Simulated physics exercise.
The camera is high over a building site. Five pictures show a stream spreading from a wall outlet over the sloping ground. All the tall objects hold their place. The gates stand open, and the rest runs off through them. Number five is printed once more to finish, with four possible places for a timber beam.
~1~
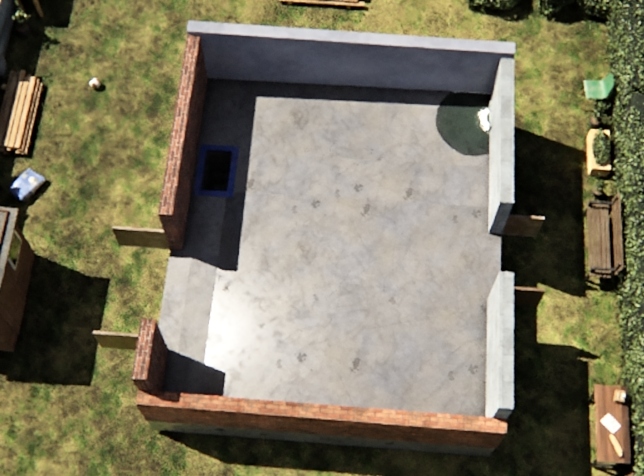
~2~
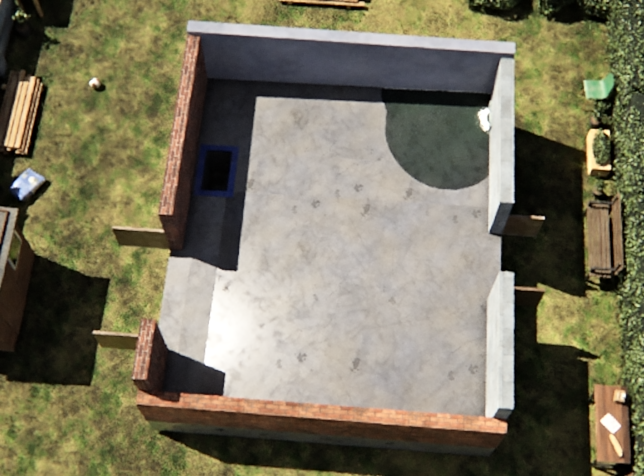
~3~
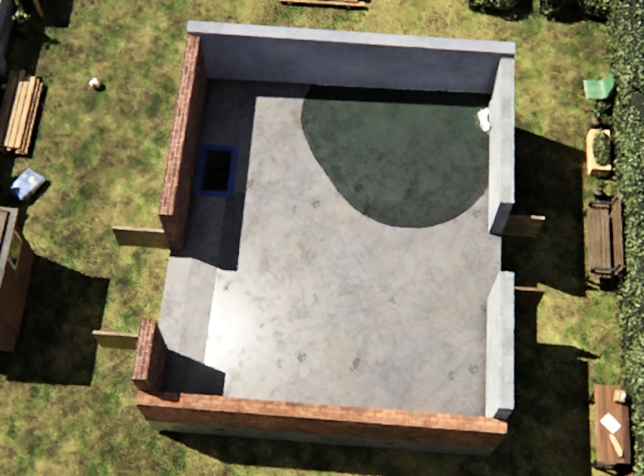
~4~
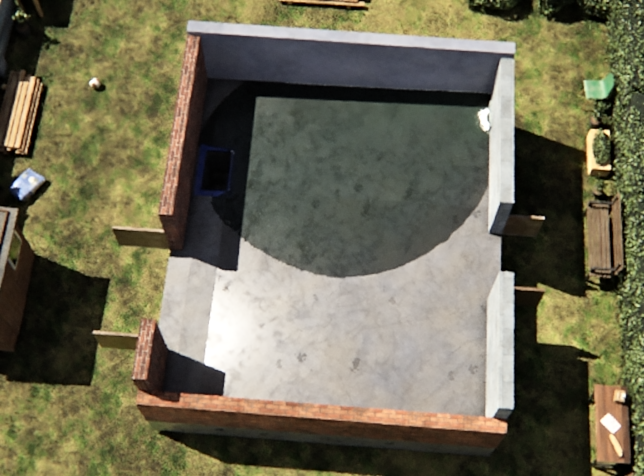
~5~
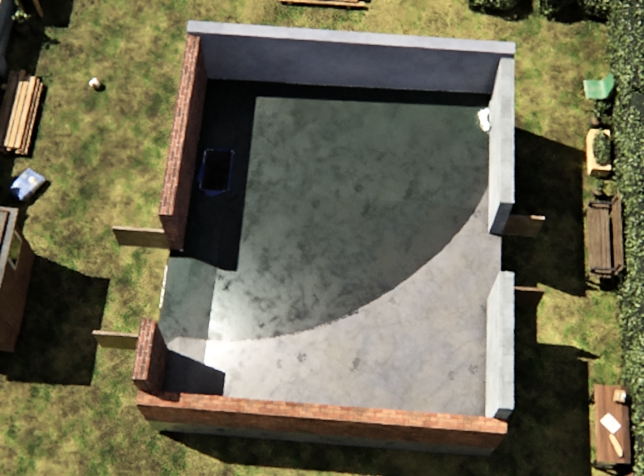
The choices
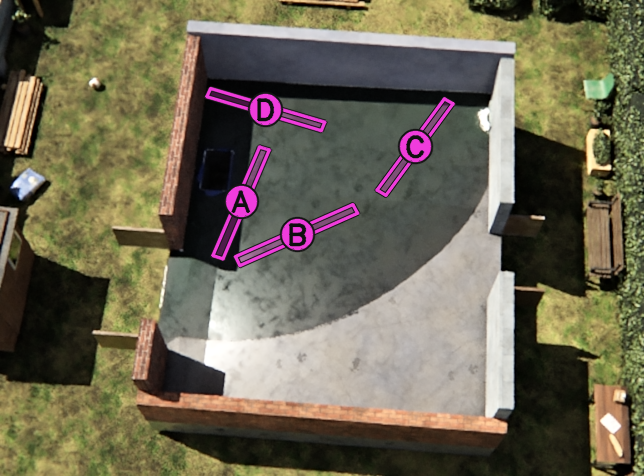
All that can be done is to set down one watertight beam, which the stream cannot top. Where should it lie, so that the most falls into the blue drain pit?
Spot B does it best.
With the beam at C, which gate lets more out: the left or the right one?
The left one.
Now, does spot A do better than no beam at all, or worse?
Spot A is worse.
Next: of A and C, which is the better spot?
The answer is A.
In magenta, A from (217, 257) to (264, 148); B from (237, 261) to (355, 208); C from (381, 192) to (448, 101); D from (208, 92) to (323, 126).
Choosing A, about 29 % of the stream goes into the blue drain pit, about 71 % out by the gates.
Choosing B, about 51 % of the stream goes into the blue drain pit, about 49 % out by the gates.
Choosing C, about 10 % of the stream goes into the blue drain pit, about 90 % out by the gates.
Choosing D, about 40 % of the stream goes into the blue drain pit, about 60 % out by the gates.
